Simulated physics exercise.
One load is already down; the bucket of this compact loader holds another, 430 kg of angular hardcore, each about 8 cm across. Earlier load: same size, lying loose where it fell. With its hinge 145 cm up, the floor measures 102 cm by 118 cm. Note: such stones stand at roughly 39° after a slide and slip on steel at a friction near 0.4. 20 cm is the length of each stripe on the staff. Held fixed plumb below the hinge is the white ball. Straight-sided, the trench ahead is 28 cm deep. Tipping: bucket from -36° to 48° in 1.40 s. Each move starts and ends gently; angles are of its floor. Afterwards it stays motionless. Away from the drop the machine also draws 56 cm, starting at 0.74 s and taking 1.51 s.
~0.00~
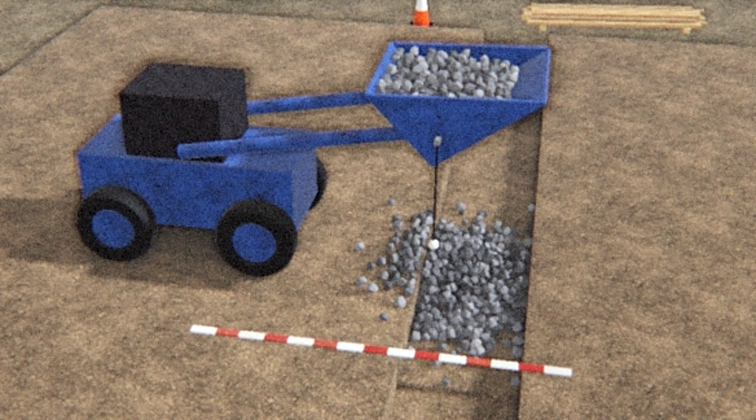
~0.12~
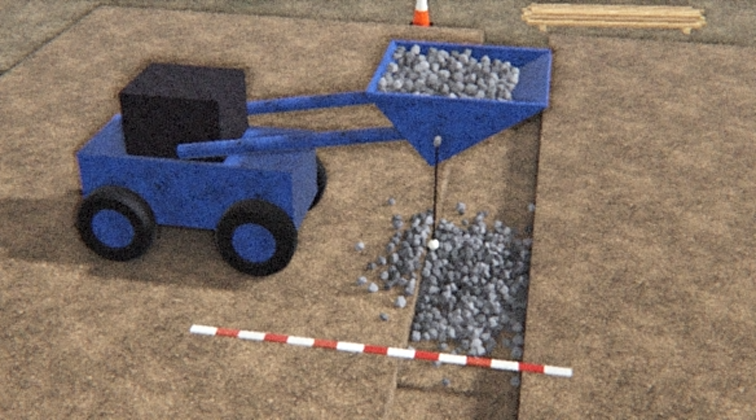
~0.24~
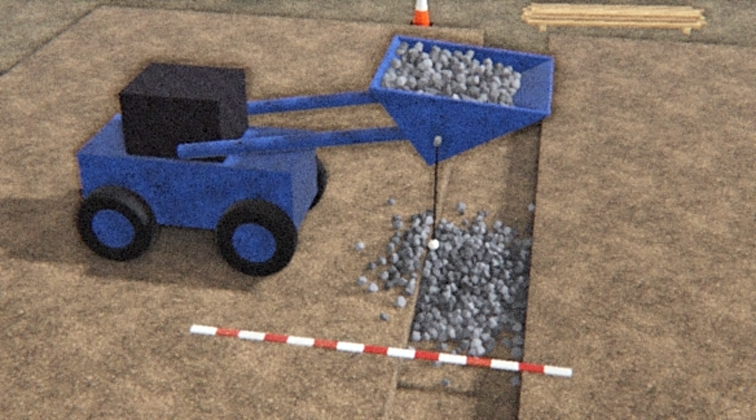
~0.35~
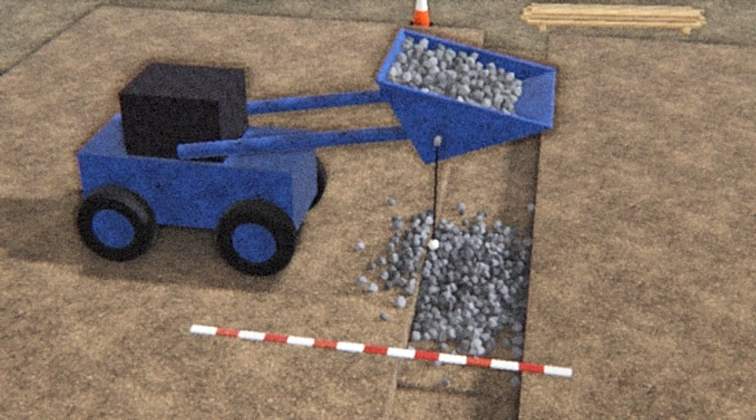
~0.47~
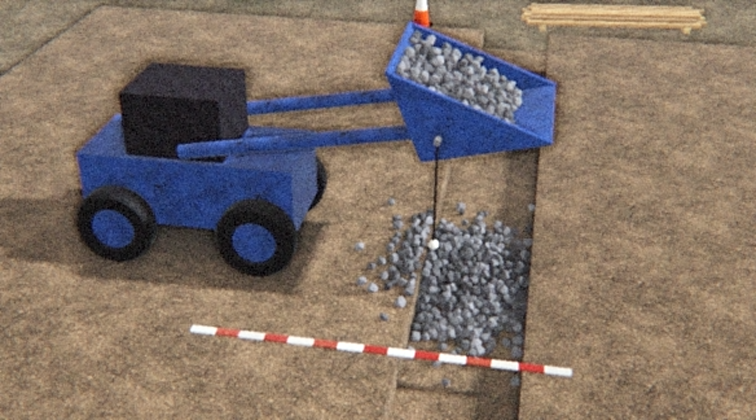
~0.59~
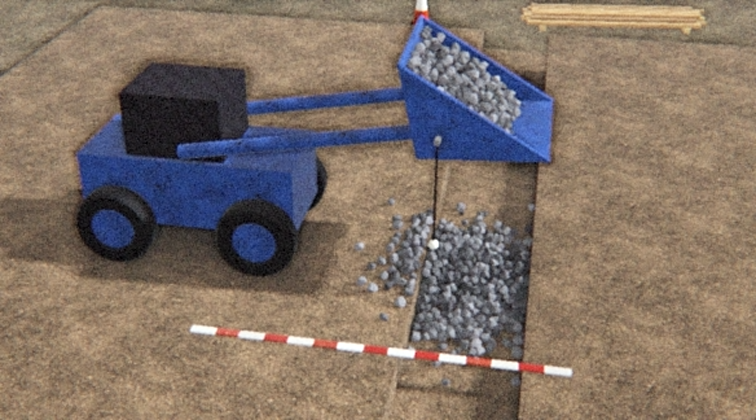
On bare brown ground with a narrow trench, a blue loader stays in place beside loose grey stones and a red-and-white pole while its raised, stone-filled bucket tilts steadily, the right edge lowering and the left edge rising.
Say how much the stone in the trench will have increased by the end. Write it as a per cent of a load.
It will have increased by about 88 per cent of a load.
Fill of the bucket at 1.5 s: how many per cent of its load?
Around 20 per cent of the load is still inside.
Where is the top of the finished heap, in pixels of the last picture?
In the last view, close to (498, 246).
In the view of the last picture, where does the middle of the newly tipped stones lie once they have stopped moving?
Near (503, 267).
After 1.0 s the floor is at 35°; in per cent of one load, 100 in the bucket, 10 short of the trench, 91 in the trench; the foremost stones are at (525, 275).
After 1.5 s the floor is at 48°; in per cent of one load, 21 in the bucket, 10 short of the trench, 167 in the trench, 3 past the trench; the foremost stones are at (548, 253).
After 2.7 s the floor is at 48°; in per cent of one load, 0 in the bucket, 10 short of the trench, 178 in the trench, 12 past the trench; the foremost stones are at (591, 276).
After 5.4 s the floor is at 48°; in per cent of one load, 0 in the bucket, 10 short of the trench, 178 in the trench, 12 past the trench; the foremost stones are at (591, 276). Net gain in the trench, 88.
